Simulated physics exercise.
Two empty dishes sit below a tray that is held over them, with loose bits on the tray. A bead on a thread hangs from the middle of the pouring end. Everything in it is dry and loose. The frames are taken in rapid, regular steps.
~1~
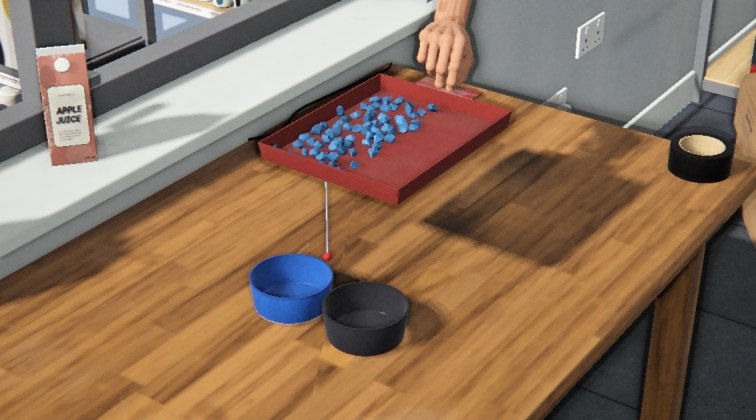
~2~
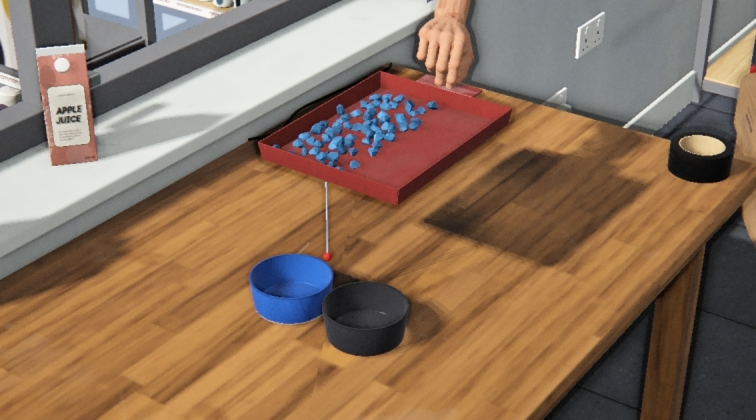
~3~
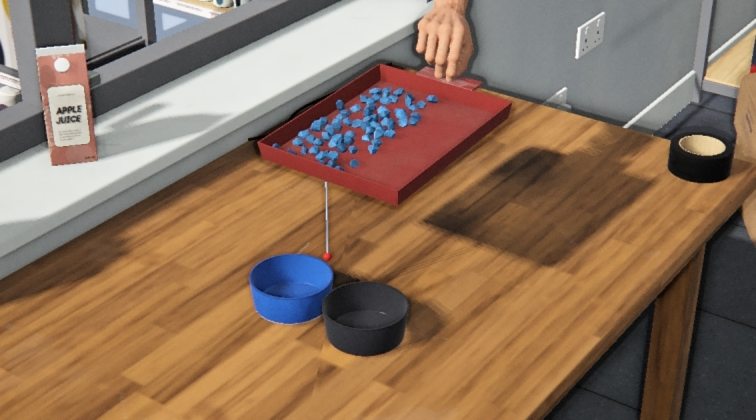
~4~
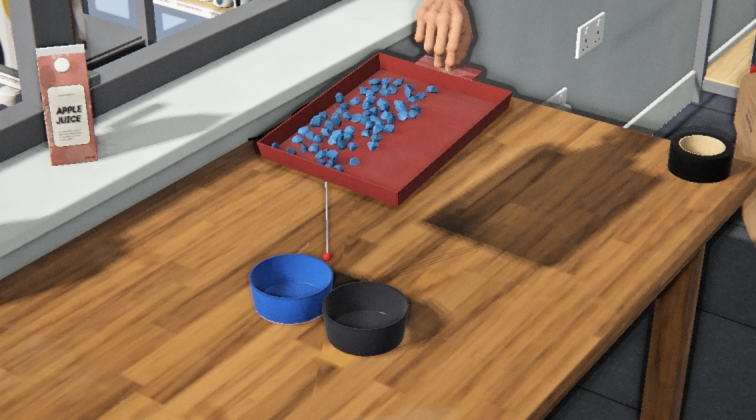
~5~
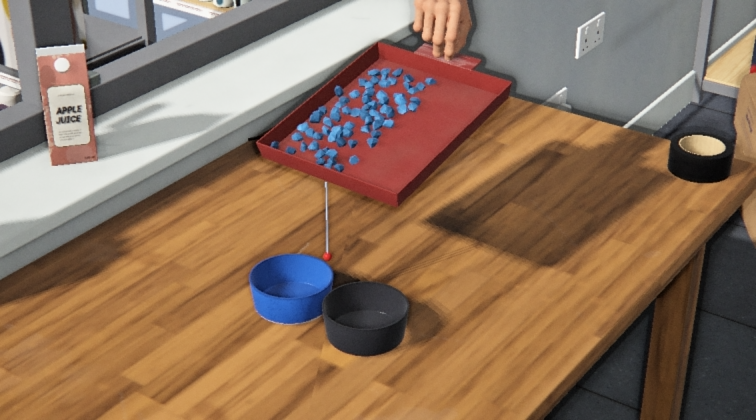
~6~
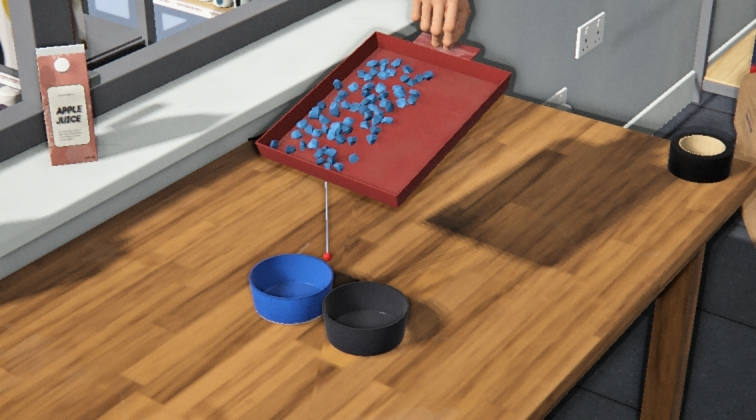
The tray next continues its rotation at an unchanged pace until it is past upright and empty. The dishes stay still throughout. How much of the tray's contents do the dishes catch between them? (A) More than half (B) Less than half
The answer is A.
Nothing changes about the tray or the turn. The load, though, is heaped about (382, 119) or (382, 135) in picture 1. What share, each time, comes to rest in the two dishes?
First some 80, then 90 per cent.
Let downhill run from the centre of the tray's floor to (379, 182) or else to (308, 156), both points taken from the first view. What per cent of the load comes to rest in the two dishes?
Lab note: Case 1 near 80 %, case 2 near 10 %.
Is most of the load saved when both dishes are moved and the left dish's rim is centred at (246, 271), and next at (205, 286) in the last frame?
First try: A majority; second try: A minority.
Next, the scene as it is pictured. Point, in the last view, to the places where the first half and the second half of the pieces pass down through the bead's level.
Early half: (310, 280); late half: (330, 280).
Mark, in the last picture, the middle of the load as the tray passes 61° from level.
Somewhere around pixel (326, 159) in the last picture.
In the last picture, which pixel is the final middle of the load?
Around (314, 315).
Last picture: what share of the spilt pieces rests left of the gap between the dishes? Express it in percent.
Left portion: Around 90 %.
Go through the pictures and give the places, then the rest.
In the first picture, corners of the pouring end at (263, 142) and (397, 187), level; middle of the load at (366, 132), aquarium stones; left dish at (266, 306); right dish at (340, 337); bead on its thread at (328, 257).
In the second picture, corners of the pouring end at (262, 142) and (397, 187), level; middle of the load at (366, 130).
In the third picture, corners of the pouring end at (262, 142) and (397, 188), tipped barely, lowest at the right corner; middle of the load at (366, 127).
In the fourth picture, corners of the pouring end at (261, 142) and (396, 190), tipped a little, lowest at the right corner; middle of the load at (366, 121).
In the fifth picture, corners of the pouring end at (261, 142) and (396, 191), tipped a little, lowest at the right corner; middle of the load at (365, 116).
In the sixth picture, corners of the pouring end at (260, 142) and (395, 193), tipped a little, lowest at the right corner; middle of the load at (364, 111); left dish at (266, 306); right dish at (340, 337).
Soon, tray tipped steeply; nearly all on the tray; a stray few in the air.
A while on, tray tipped past a quarter turn; about half on the tray; a small part in the right dish; a small part in the left dish; a stray few outside both; about a quarter in the air.
Towards the end, tray tipped past a quarter turn; about a third in the right dish; about a third in the left dish; about a quarter outside both.
Finally, tray tipped past a quarter turn; about a third in the right dish; about a third in the left dish; about a quarter outside both.
